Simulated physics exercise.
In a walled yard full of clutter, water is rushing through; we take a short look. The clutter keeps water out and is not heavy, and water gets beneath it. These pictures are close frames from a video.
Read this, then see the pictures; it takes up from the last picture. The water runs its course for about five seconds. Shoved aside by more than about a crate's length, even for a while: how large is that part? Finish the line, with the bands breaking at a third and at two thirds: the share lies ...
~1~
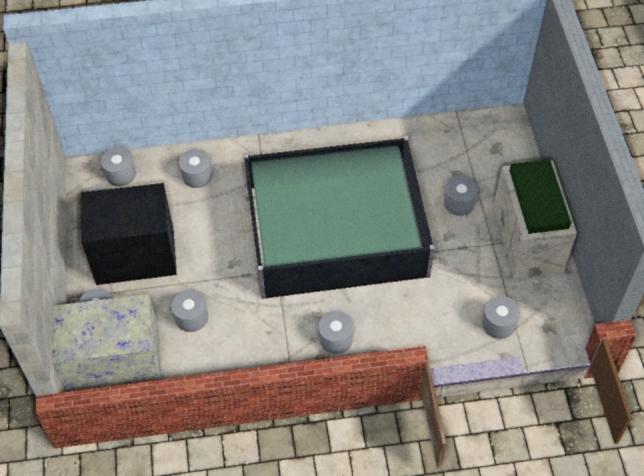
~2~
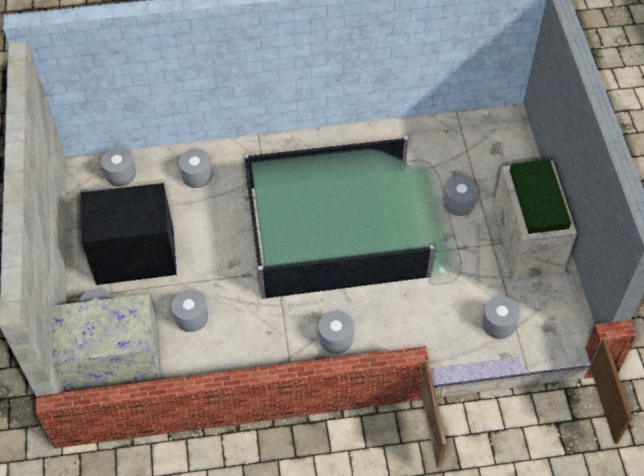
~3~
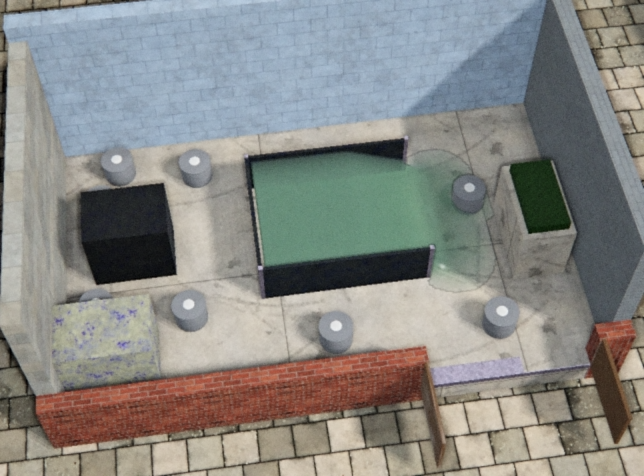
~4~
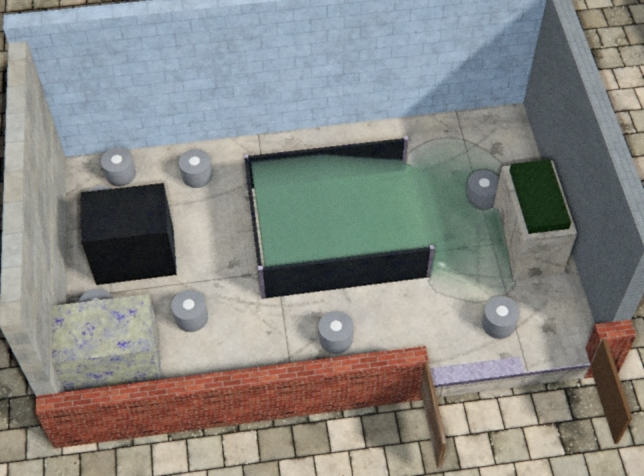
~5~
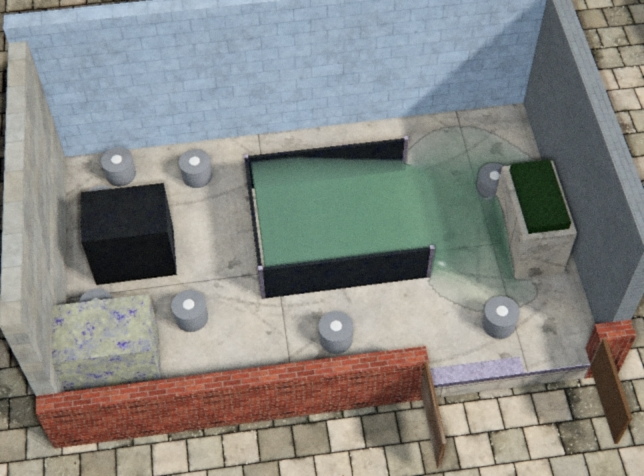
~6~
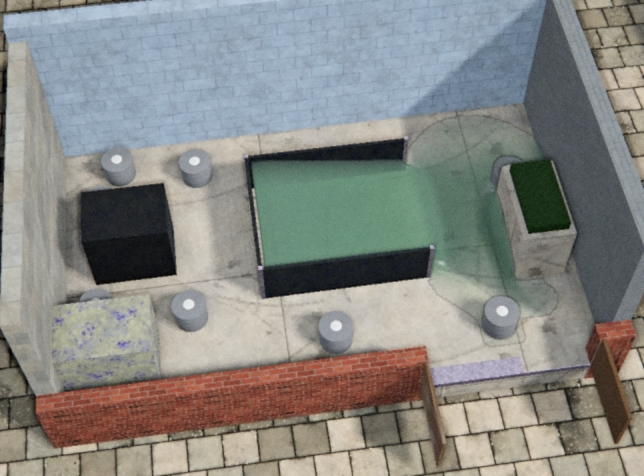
The share lies between a third and two thirds.
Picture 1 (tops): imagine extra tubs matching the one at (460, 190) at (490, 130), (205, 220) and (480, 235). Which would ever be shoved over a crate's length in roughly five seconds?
Copy one: Slides well clear; copy two: Barely shifts; copy three: Slides well clear.
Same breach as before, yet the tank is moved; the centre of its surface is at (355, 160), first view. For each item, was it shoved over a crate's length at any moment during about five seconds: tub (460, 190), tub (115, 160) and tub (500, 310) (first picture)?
Well, the first one got driven a long way, the second didn't get far, and the third got driven a long way.
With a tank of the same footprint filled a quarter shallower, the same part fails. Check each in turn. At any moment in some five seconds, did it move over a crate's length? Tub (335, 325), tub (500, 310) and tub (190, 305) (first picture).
Not beyond that, then beyond that, then not beyond that.
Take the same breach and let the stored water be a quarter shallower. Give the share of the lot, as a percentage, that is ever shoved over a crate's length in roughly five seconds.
I'd say close to 40 per cent of the things.
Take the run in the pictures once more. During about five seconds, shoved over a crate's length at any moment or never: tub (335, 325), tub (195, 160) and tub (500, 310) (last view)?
Object by object as listed: Falls short, travels that far and travels that far.
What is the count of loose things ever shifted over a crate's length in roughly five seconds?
Count: 4.
A moment on, 1 of 8 are well off their spots; 1 afloat.
Next, 2 of 8 are well off their spots; 1 afloat.
Later, 2 of 8 are well off their spots; 0 afloat.
In the end, 4 of 8 are well off their spots, and 4 have been at some point; 4 afloat.
